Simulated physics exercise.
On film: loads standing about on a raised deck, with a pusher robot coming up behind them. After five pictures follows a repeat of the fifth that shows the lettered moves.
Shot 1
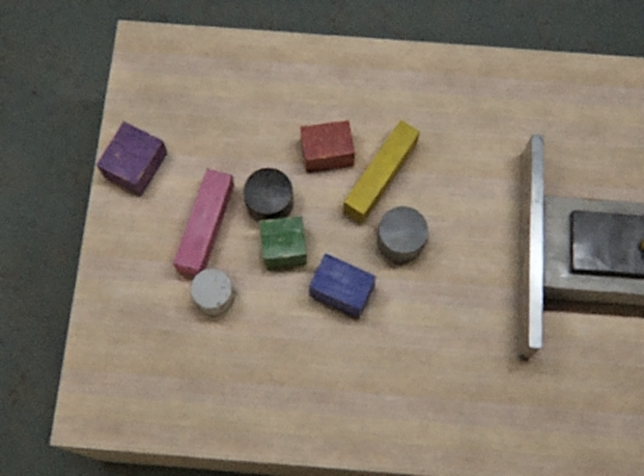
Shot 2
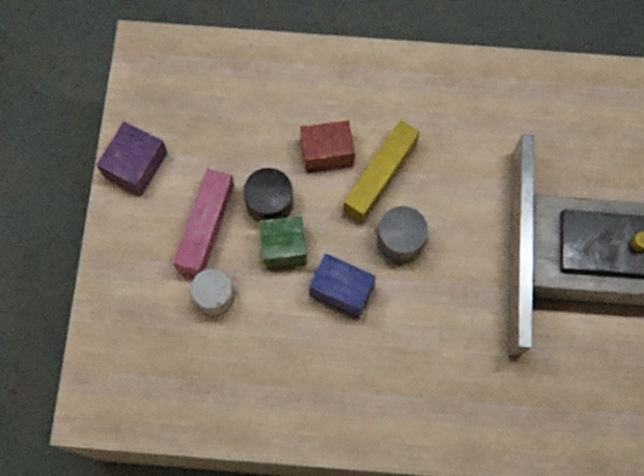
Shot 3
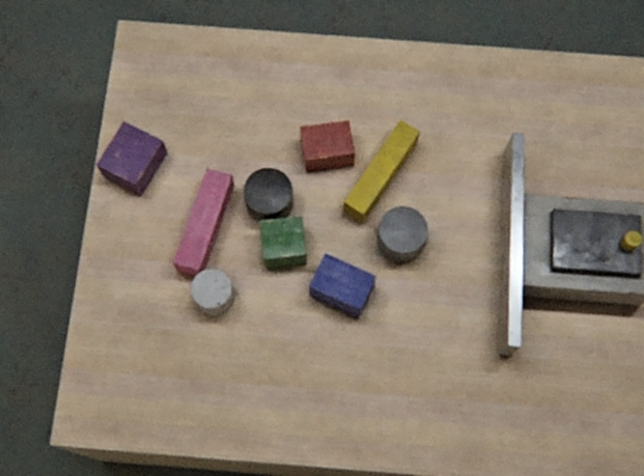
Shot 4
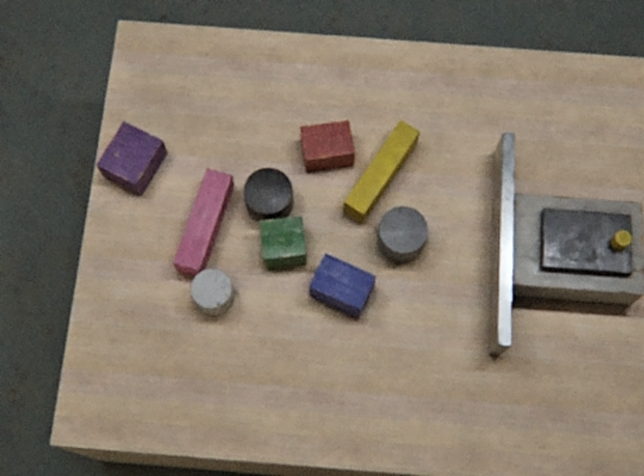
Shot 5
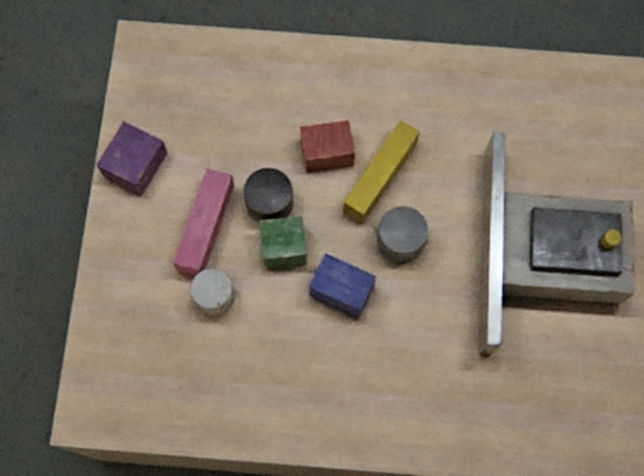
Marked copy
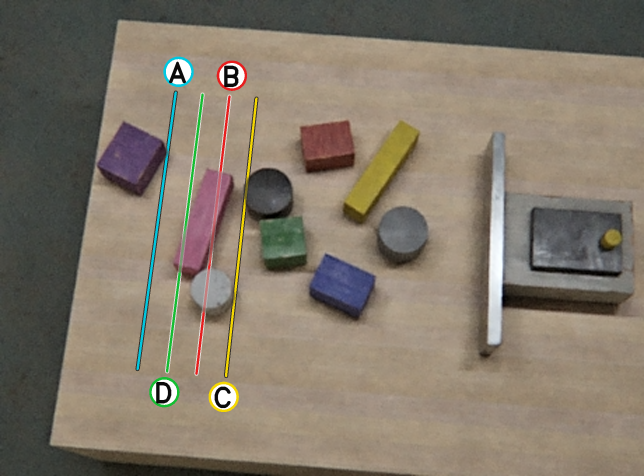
A pusher robot slides slowly left across the deck toward loads that stay still.
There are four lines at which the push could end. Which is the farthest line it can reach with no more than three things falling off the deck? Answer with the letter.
It can go as far as A.
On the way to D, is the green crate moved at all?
By then, yes.
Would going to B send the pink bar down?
No.
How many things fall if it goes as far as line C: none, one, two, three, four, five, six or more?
The count is none.
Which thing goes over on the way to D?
It is the purple crate.
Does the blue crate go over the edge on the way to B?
By then, no.
On the marked copy, A at (158, 225); B at (214, 229); C at (242, 231); D at (186, 227).
Taking A. A third of the way, robot (445, 231); red crate (310, 138); yellow stick (343, 162).
Two thirds of the way, robot (322, 221); pink bar (152, 216); white canister (163, 294).
When it is over, robot (226, 214); pink bar over the edge; purple crate over the edge; three fallen.
As for the rest, B is within the limit but short; C is within the limit but short; D is within the limit but short.
